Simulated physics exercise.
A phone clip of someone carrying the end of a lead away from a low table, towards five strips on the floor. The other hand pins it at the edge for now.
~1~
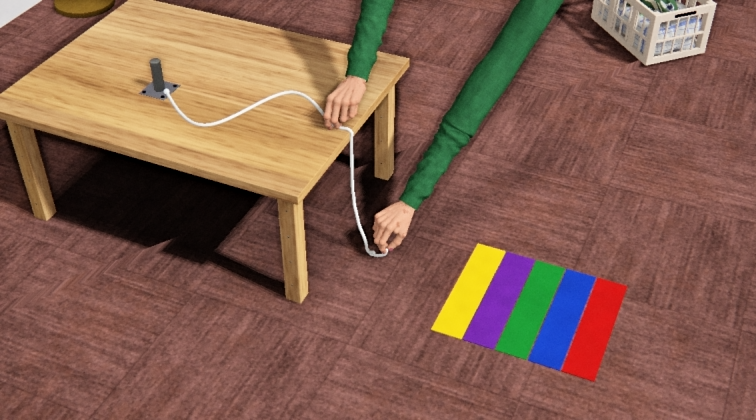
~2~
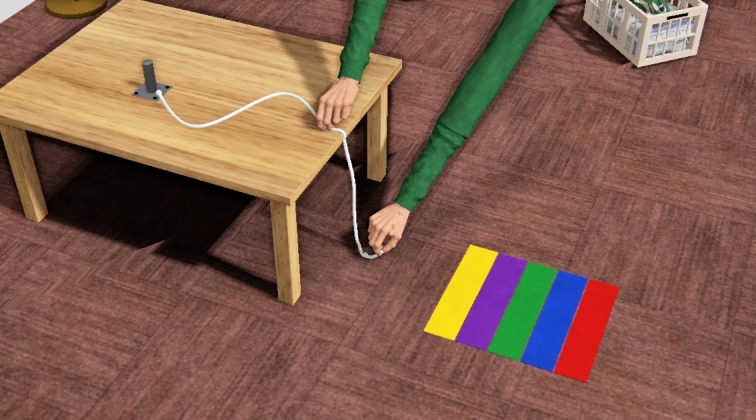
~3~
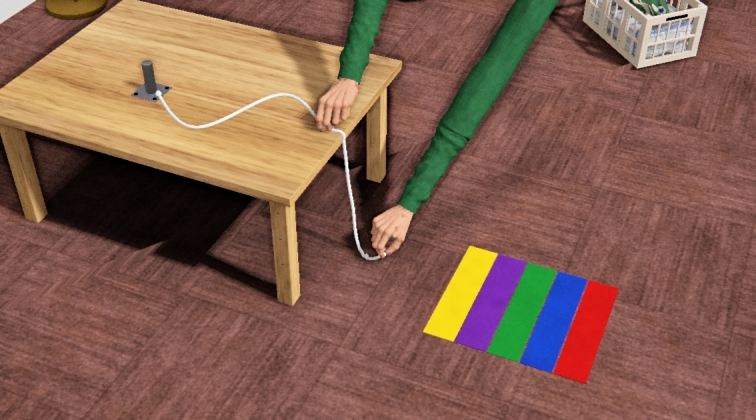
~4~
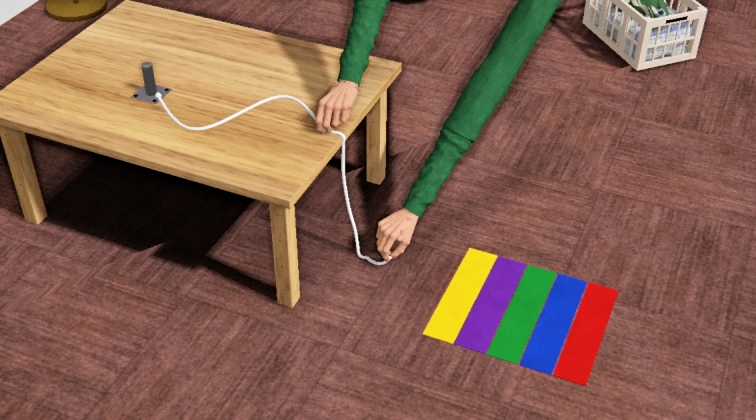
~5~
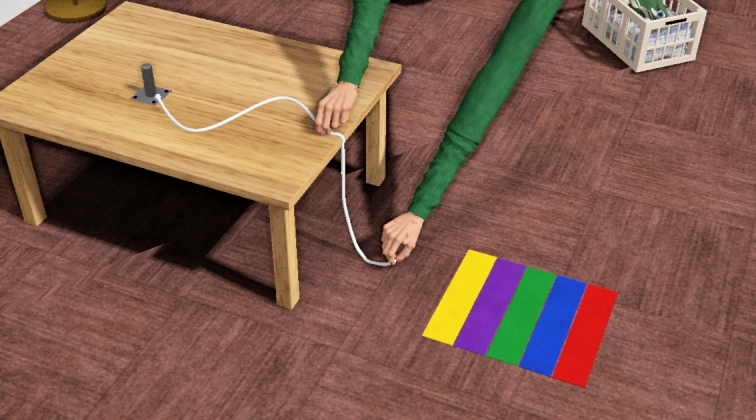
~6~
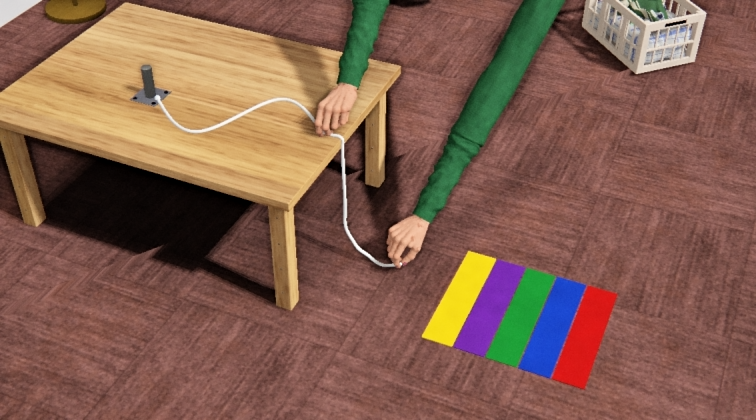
On a brown carpet beside a low wooden table, one hand pins a white lead while another draws its end slightly rightward.
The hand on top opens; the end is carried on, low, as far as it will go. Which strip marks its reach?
Over blue.
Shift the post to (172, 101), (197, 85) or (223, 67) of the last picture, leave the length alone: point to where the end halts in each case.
About (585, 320), (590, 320) and (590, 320).
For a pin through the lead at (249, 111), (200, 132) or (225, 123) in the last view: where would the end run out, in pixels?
About (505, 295), (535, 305) and (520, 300).
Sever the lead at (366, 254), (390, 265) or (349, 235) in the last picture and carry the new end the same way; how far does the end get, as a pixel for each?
Near (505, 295), (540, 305) and (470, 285).
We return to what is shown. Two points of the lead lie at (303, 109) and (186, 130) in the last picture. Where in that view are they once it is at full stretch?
About (349, 145), and the other about (221, 110).
Soon after, end near (495, 292); over purple.
After that, end near (533, 304); over green.
At the stop, end near (557, 311); over blue. The end stops over the blue strip.
